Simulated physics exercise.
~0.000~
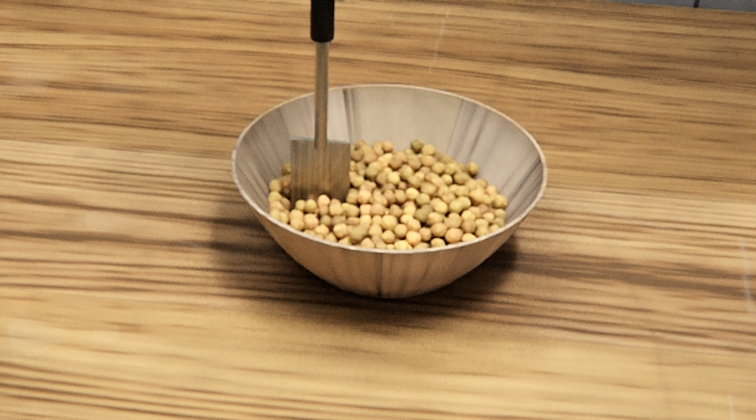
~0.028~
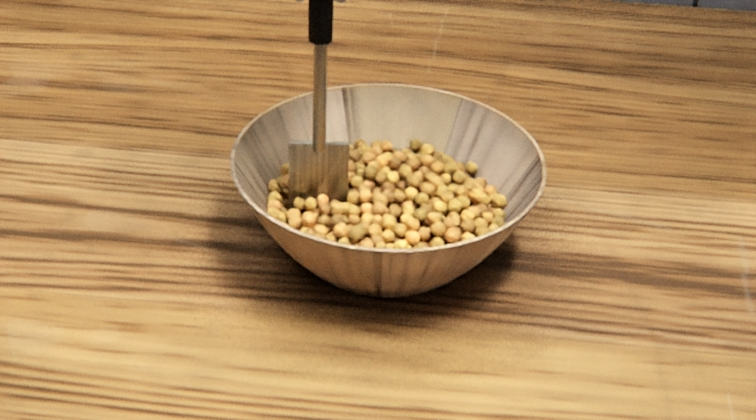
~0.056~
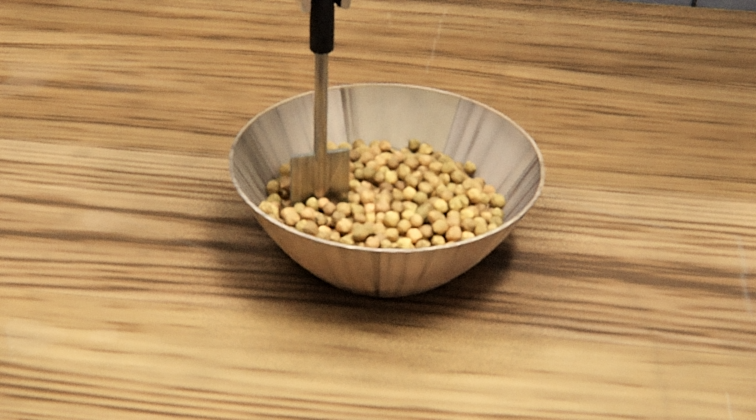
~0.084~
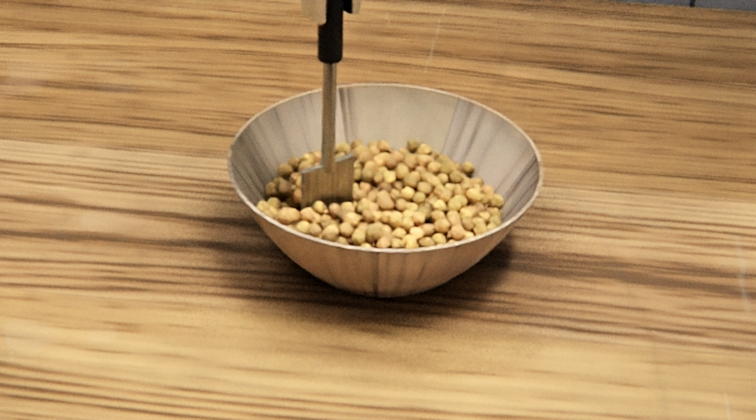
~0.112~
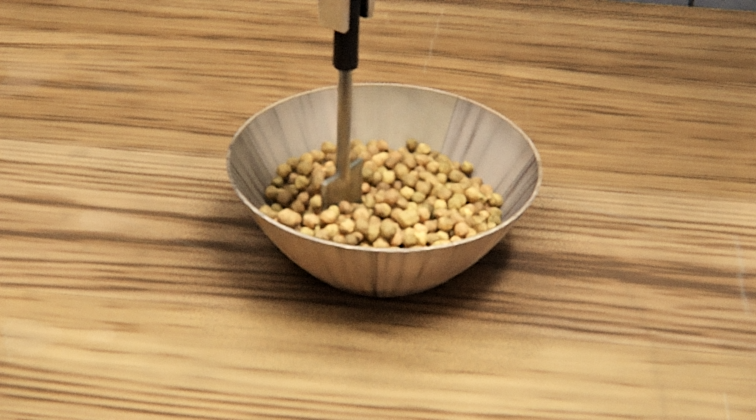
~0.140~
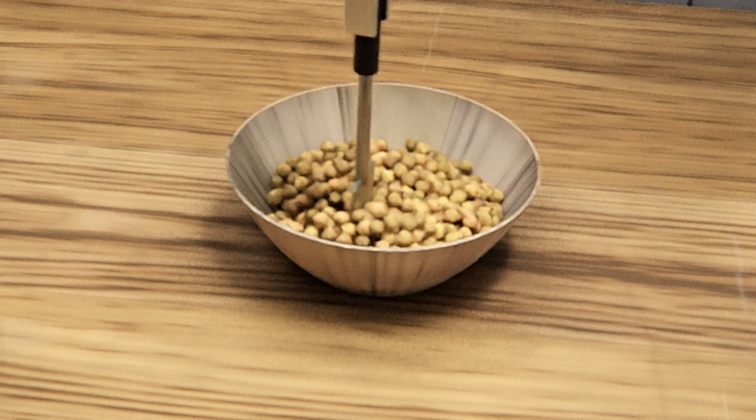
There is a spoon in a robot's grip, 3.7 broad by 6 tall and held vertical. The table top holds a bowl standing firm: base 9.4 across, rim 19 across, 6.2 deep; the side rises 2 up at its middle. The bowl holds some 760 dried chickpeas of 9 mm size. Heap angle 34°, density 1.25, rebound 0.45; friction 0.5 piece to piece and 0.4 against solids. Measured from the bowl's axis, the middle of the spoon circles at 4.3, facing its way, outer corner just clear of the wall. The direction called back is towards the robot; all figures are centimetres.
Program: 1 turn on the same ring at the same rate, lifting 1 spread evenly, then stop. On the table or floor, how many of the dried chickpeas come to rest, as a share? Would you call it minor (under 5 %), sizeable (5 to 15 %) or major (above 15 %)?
I would call it sizeable.
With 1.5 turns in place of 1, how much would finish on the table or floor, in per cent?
10 %.
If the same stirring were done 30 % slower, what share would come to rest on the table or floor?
It would come to around 0 percent.
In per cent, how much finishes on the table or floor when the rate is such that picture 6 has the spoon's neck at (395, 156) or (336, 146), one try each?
First try: Around 20 %; second try: Around 0 %.
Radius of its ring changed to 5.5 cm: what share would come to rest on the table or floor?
It would come to about 5 per cent.
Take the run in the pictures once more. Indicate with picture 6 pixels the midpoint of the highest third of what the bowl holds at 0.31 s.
Centre estimate: Approx. (477, 168) px.
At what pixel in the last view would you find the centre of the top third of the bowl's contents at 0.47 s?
I'd point to about (346, 140).
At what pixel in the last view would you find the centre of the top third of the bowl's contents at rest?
Roughly at pixel (334, 204).
After 0.31 s, 185° round, highest piece 8 above the table; 745 in the bowl, 5 on the table or floor, 10 in flight or on the tool.
After 0.47 s, 293° round, highest piece 9 above the table; 716 in the bowl, 37 on the table or floor, 7 in flight or on the tool.
After 0.76 s, 0° round, highest piece 6 above the table; 700 in the bowl, 60 on the table or floor.
After 1.46 s, 0° round, highest piece 6 above the table; 700 in the bowl, 60 on the table or floor.
In the end, 700 in the bowl, 60 on the table or floor. That is 8 % on the table or floor.
